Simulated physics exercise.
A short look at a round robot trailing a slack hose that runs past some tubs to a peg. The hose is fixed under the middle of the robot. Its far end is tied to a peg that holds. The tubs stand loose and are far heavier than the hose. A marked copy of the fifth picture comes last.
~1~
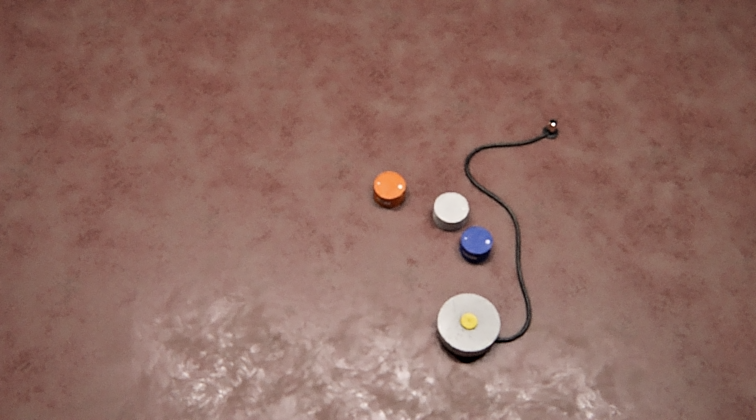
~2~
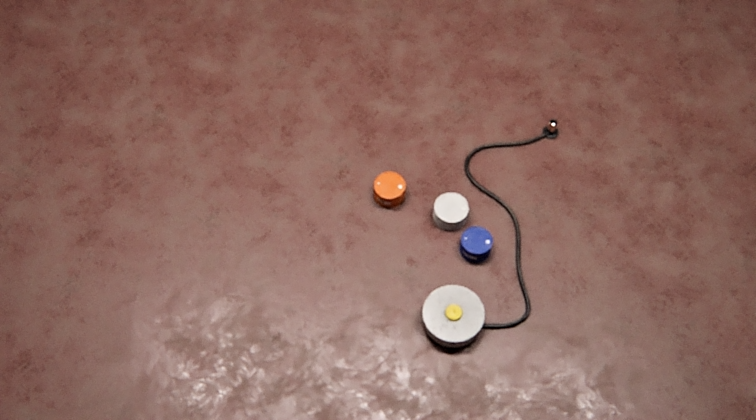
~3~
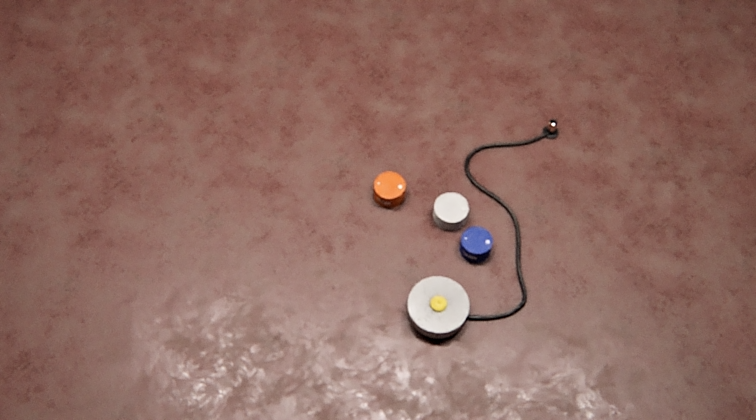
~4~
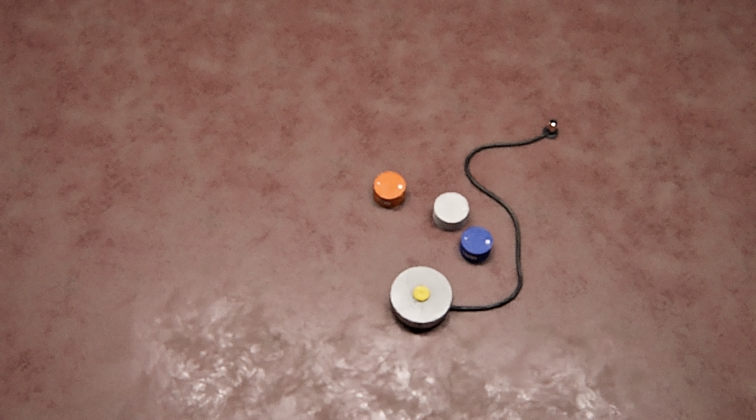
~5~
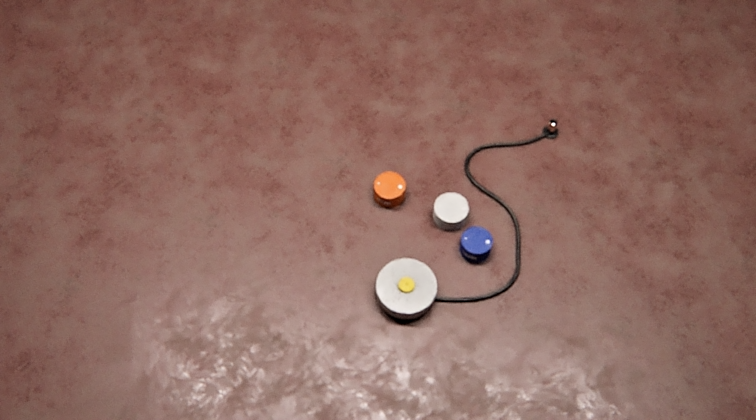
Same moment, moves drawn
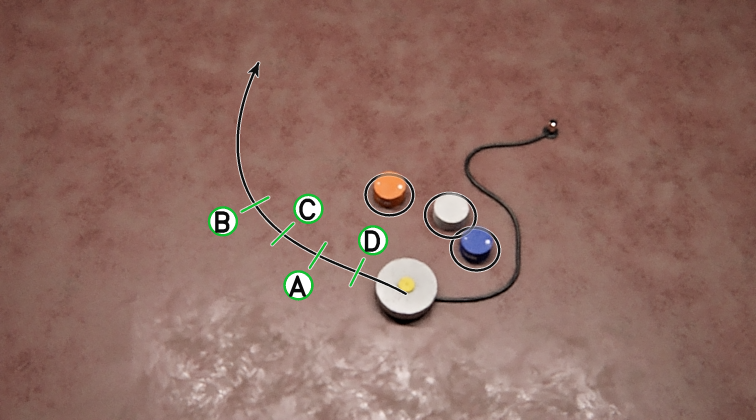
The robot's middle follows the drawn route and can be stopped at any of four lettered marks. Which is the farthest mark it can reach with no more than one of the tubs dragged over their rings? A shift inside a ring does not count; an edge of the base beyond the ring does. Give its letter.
At C, and not beyond.
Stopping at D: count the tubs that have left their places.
By then, none.
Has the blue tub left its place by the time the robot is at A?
By then, no.
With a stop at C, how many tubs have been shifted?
One.
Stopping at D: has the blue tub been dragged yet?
No.
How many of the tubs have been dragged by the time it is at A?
The count is none.
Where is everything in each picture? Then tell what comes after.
In the first frame, white tub (451, 212); orange tub (390, 190); robot (468, 326).
In the second frame, robot (453, 317); white tub (451, 212).
In the third frame, robot (438, 308); peg (552, 128).
In the fourth frame, robot (421, 298); white tub (451, 212).
In the fifth frame, robot (406, 289); peg (552, 128); blue tub (476, 245); white tub (451, 212).
On the marked copy, A at (318, 255); B at (255, 204); C at (283, 234); D at (357, 272); the route from (406, 294) via (252, 199) to (258, 63).
Following C. Soon after the start, robot (362, 269).
Later, robot (315, 249).
In the end, robot (282, 229); blue tub (470, 238); one over the rings.
As for the rest, A is within the limit but short; B has two over the rings; D is within the limit but short.
